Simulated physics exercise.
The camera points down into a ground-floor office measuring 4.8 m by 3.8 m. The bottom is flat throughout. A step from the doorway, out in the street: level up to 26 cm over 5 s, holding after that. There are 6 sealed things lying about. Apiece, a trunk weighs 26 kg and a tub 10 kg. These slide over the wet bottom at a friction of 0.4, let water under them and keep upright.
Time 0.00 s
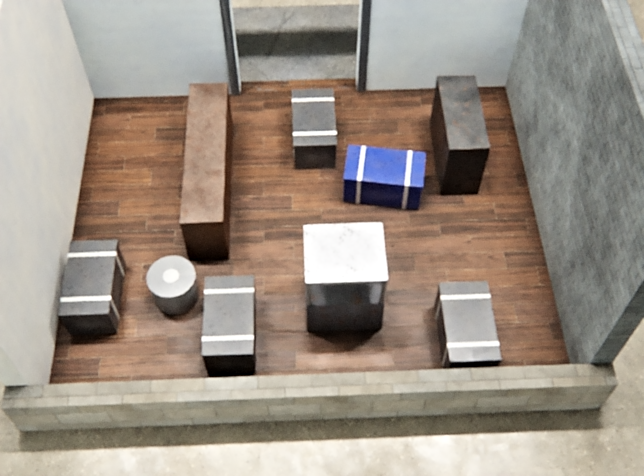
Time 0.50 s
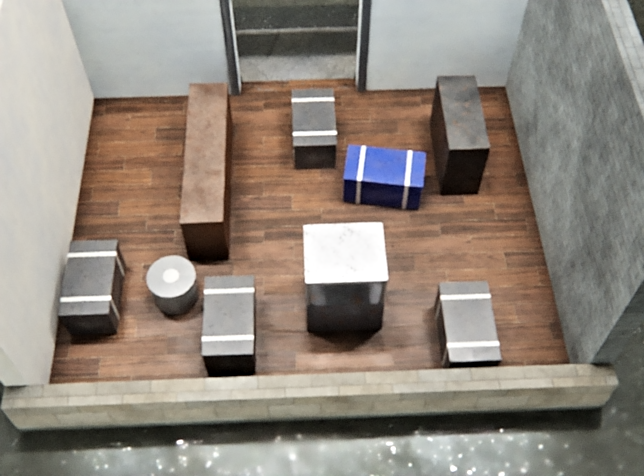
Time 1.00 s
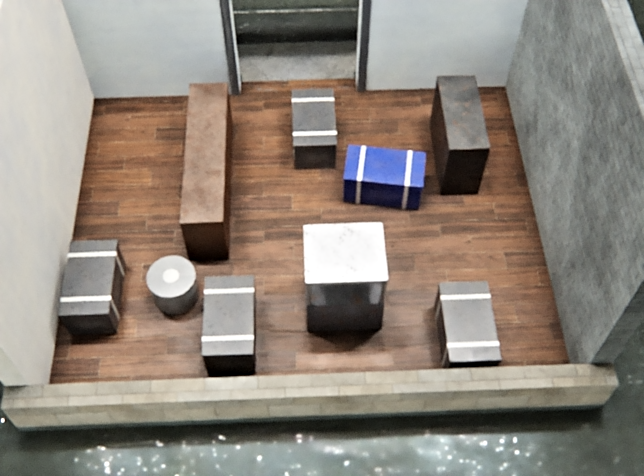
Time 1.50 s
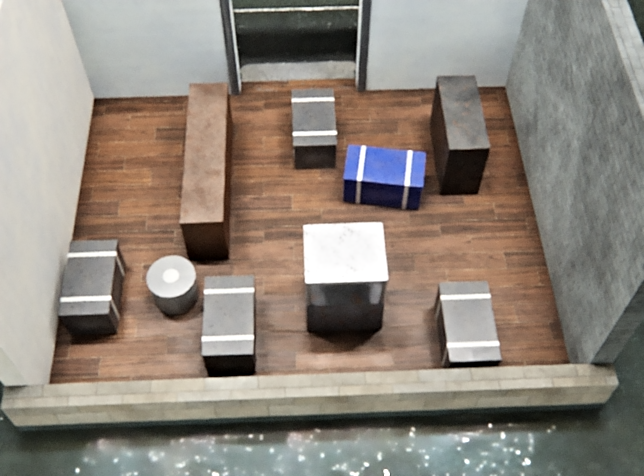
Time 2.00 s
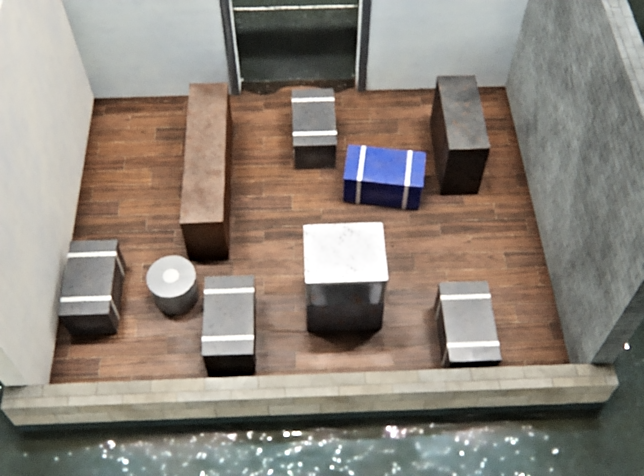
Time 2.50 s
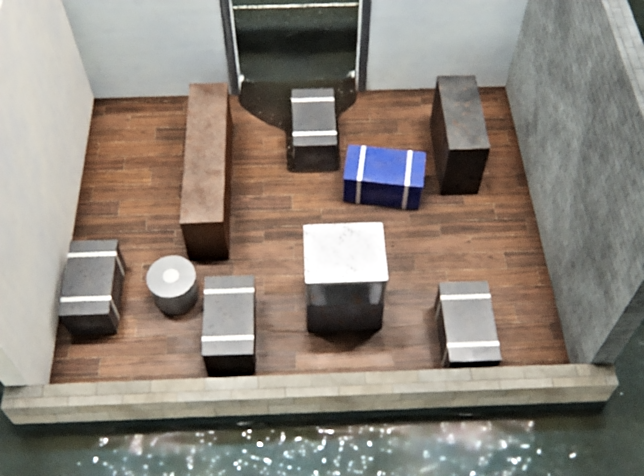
In a ground-floor office seen from above, dark water covered the street outside and crept up to the doorway, then spread a small patch onto the wooden floor, while the blue trunk and other furniture stayed put.
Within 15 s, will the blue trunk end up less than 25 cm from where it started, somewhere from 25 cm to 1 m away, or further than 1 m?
Further than 1 m.
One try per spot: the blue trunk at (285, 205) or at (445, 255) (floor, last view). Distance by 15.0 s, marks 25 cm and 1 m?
First try: It covers a big distance; second try: It inches along.
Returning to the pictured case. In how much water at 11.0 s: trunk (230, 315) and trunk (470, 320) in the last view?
Some 7 cm at the first, some 18 cm at the second.
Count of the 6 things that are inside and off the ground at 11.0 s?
The count is 3.
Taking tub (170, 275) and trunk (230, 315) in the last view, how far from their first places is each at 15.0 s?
Net displacement, in order: 20 cm; 150 cm.
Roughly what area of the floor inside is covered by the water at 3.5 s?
That flooded area is roughly 2.0 m2.
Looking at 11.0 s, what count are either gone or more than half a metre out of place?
5 in all.
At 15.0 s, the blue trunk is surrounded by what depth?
16 cm, roughly.
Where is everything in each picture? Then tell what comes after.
The first picture shows the blue trunk at (385, 166), on the bottom; 0.0 m2 under water; 0 of 6 have shifted.
The second picture shows the blue trunk at (385, 166) rests on the ground; water covers 0.0 m2; 0 of 6 have shifted.
The third picture shows the blue trunk at (385, 166) rests on the ground; 0.0 m2 under water; 0 of 6 have shifted.
The fourth picture shows the blue trunk at (385, 166) rests on the ground; water covers 0.0 m2; 0 of 6 have shifted.
The fifth picture shows the blue trunk at (385, 166) rests on the ground; water covers 0.0 m2; 0 of 6 have shifted.
The sixth picture shows the blue trunk at (385, 166), on the bottom; 0.5 m2 under water; 0 of 6 have shifted.
After 3.5 s the blue trunk is near (385, 166), 0.0 m from its start, aground; 0 afloat.
After 6.8 s the blue trunk is near (428, 252), 1.1 m from its start, aground; 1 afloat.
After 11.0 s the blue trunk is near (492, 266), 1.6 m from its start, afloat; 3 afloat.
After 15.0 s the blue trunk is near (453, 269), 1.4 m from its start, afloat; 6 afloat.
